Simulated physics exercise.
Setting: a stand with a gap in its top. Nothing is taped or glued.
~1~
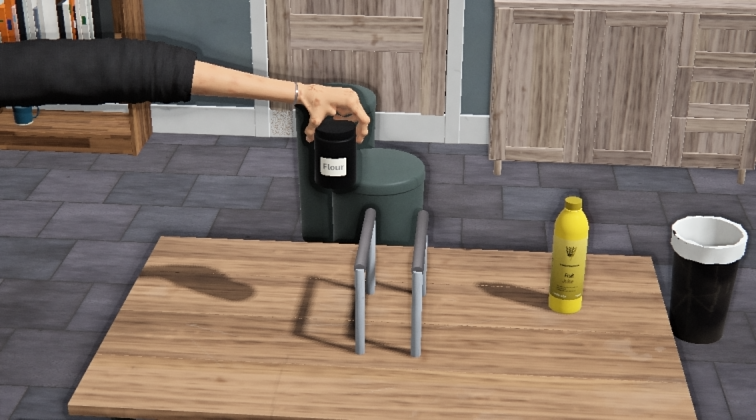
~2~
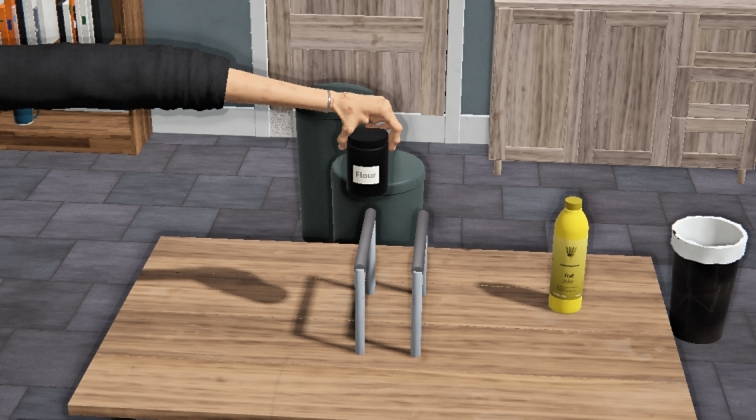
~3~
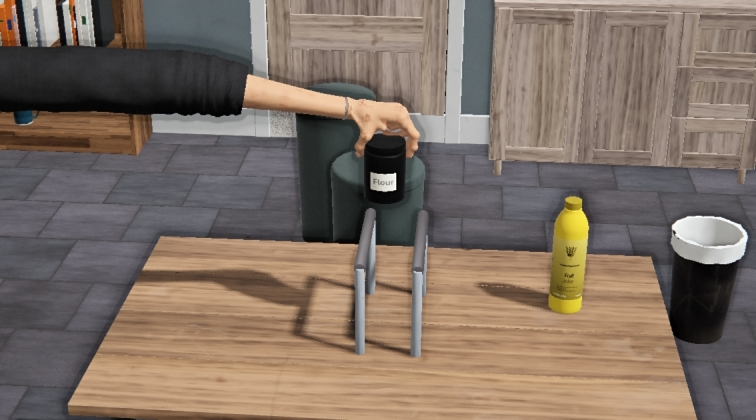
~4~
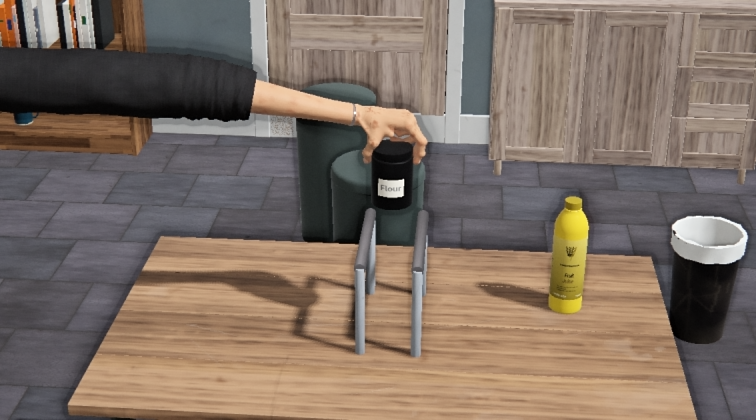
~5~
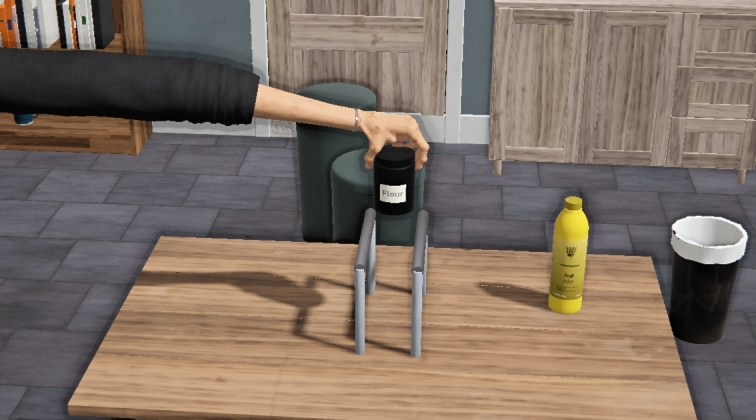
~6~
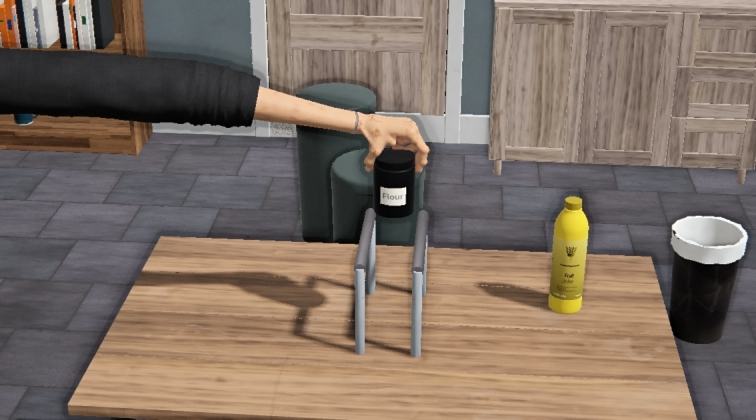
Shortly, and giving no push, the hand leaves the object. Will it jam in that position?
Sure enough, it sinks past the gap to the table.
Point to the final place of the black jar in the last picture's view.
In the last picture, near pixel (393, 298).
Then, 0.20 s on from there, black jar shifted a little near (394, 205).
Then, 0.30 s on from there, black jar shifted well along near (393, 268).
Then, 0.40 s on from there, black jar shifted well along near (393, 285).
Then, 0.50 s on from there, black jar shifted well along near (393, 292).
In the end, moved from the start, black jar; yellow bottle unmoved. At the end, from the last picture's camera, black jar near (393, 298). The jar goes down the gap.
